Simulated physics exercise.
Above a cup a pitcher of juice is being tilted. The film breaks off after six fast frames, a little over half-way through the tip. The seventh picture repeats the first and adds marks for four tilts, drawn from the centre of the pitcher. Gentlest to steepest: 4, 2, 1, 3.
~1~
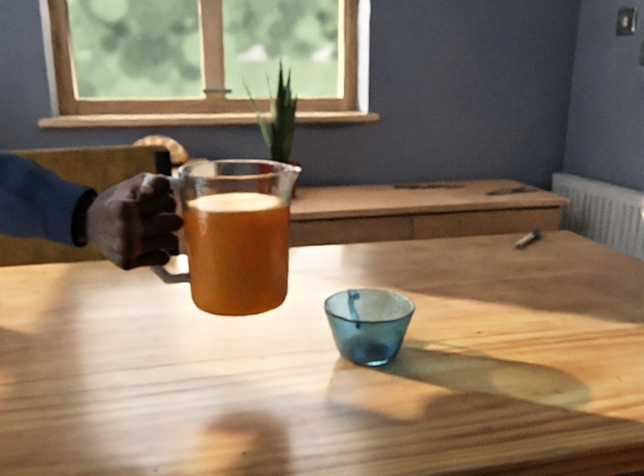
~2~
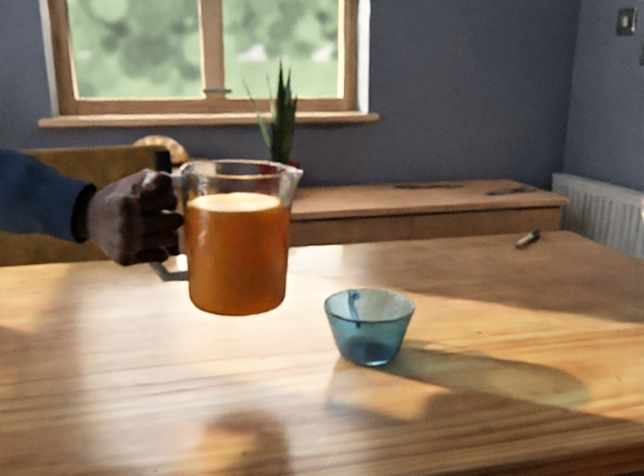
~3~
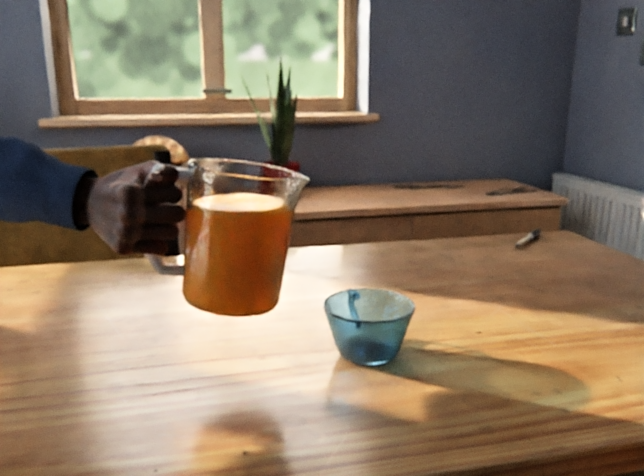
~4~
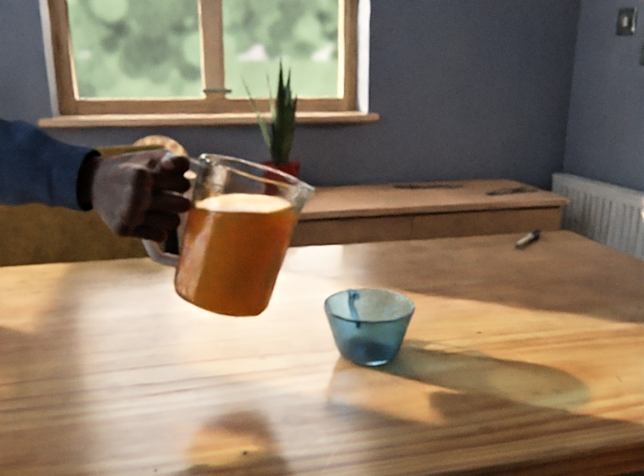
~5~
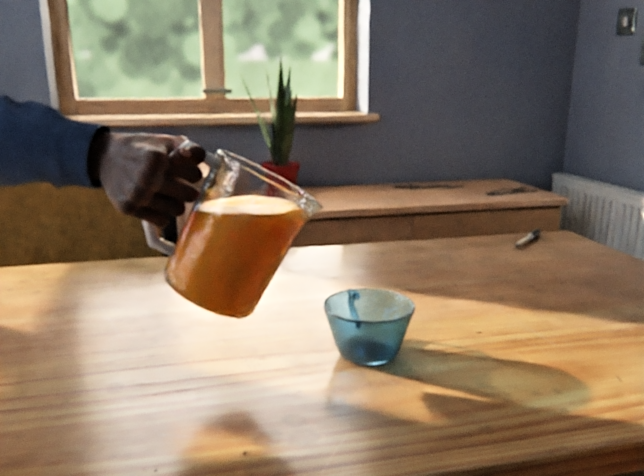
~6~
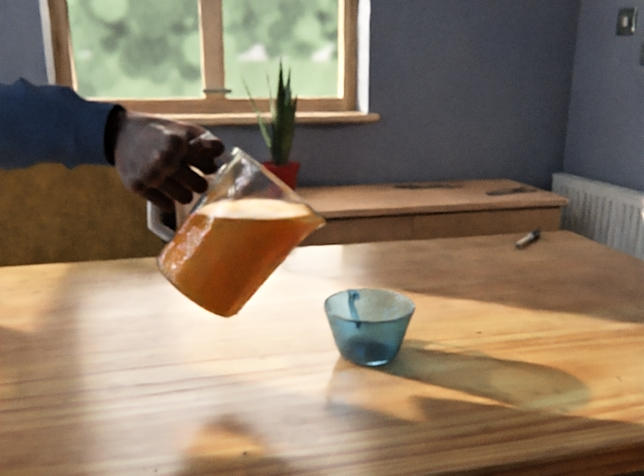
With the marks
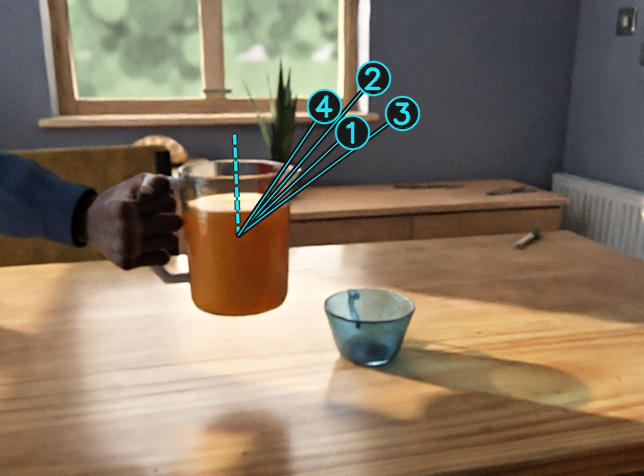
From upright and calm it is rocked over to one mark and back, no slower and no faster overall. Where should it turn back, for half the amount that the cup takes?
3.
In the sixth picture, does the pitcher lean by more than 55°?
No.
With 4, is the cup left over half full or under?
Under.
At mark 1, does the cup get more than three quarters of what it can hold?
No, it does not.
On the marked copy, 1 at (338, 142); 2 at (362, 90); 3 at (388, 123); 4 at (316, 121).
With 1, the cup ends with about 23 % of what it can hold; 4 % of the juice is spilt.
With 2, the cup ends with about 15 % of what it can hold.
With 3, the cup ends with about 49 % of what it can hold.
With 4, the cup ends with about 5 % of what it can hold.
